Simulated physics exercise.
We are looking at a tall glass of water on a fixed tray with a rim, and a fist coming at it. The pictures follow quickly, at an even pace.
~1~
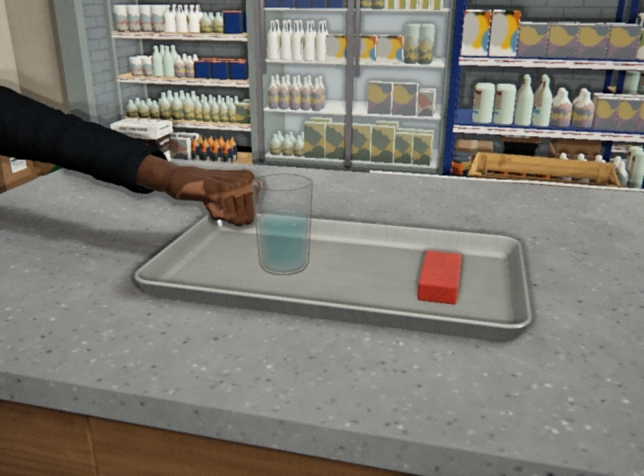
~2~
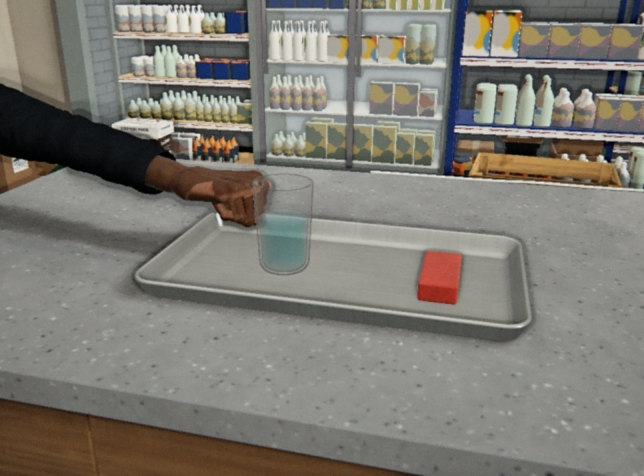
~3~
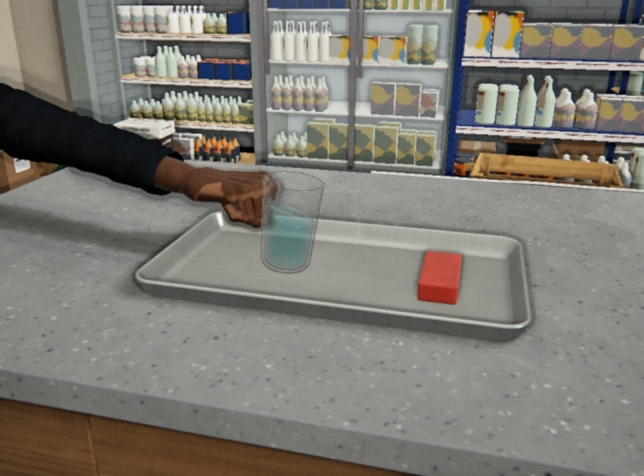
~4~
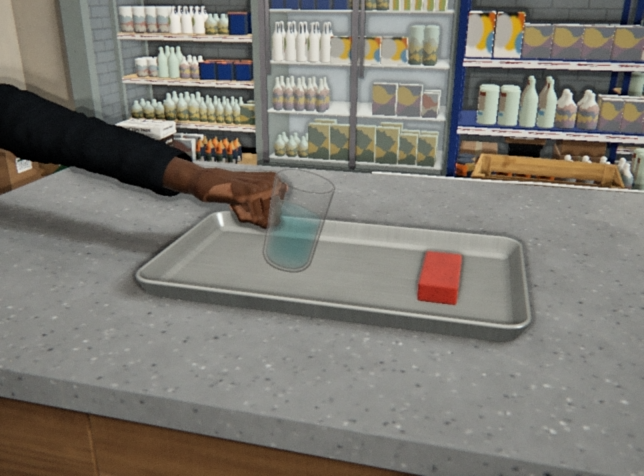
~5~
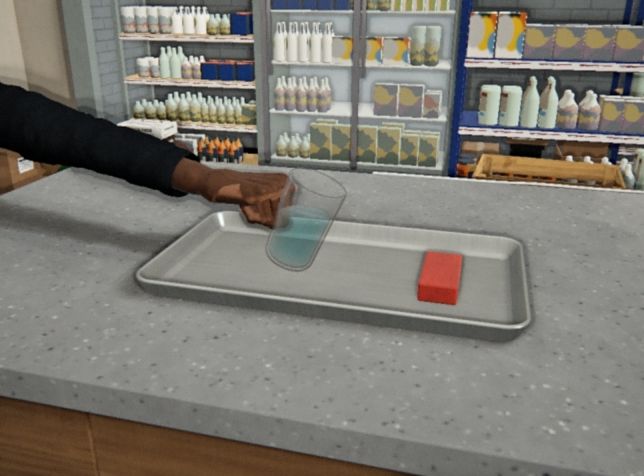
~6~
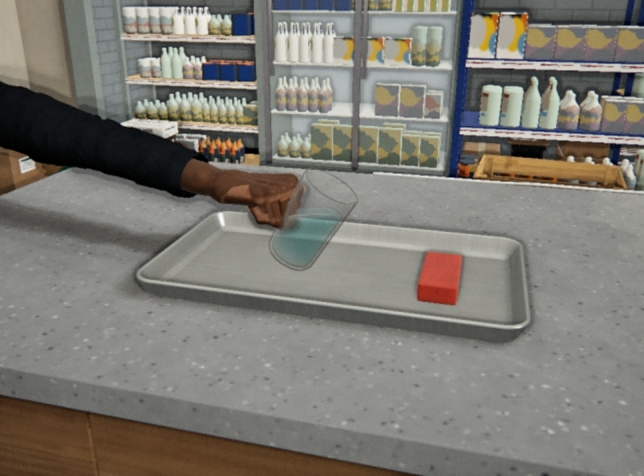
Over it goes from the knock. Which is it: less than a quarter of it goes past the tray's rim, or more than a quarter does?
What I see is less than a quarter pouring off the tray.
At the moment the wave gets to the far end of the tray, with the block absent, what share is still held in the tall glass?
About 70 per cent.
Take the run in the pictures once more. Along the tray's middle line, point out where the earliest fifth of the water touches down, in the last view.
I'd mark it somewhere roughly at pixel (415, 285).
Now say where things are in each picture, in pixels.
In the first picture, it leans 0°; its right rim is at (310, 186); the water meets the walls at (261, 213) and (308, 217); the tray's far rim is at (524, 277); a block is fixed to the tray further along.
In the second picture, it leans 0°; its right rim is at (311, 186); the water meets the walls at (261, 212) and (309, 217).
In the third picture, it leans 7°; its right rim is at (321, 188); the water meets the walls at (268, 198) and (314, 220).
In the fourth picture, it leans 14°; its right rim is at (332, 191); the water meets the walls at (277, 197) and (321, 219).
In the fifth picture, it leans 22°; its right rim is at (344, 196); the water meets the walls at (282, 208) and (330, 216).
In the sixth picture, it leans 30°; its right rim is at (355, 203); the water meets the walls at (284, 219) and (343, 214).
A moment on, the tall glass is falling and 100 per cent is in the glass, 0 on the tray and 0 above or beyond its rim.
Next, the tall glass lies on its side and 79 per cent is in the glass, 18 on the tray and 3 above or beyond its rim.
Then the tall glass lies on its side and 41 per cent is in the glass, 48 on the tray and 11 above or beyond its rim.
Later the tall glass lies on its side and 21 per cent is in the glass, 75 on the tray and 4 above or beyond its rim.
In the end 96 per cent is held by tray and glass, 4 is off the tray.
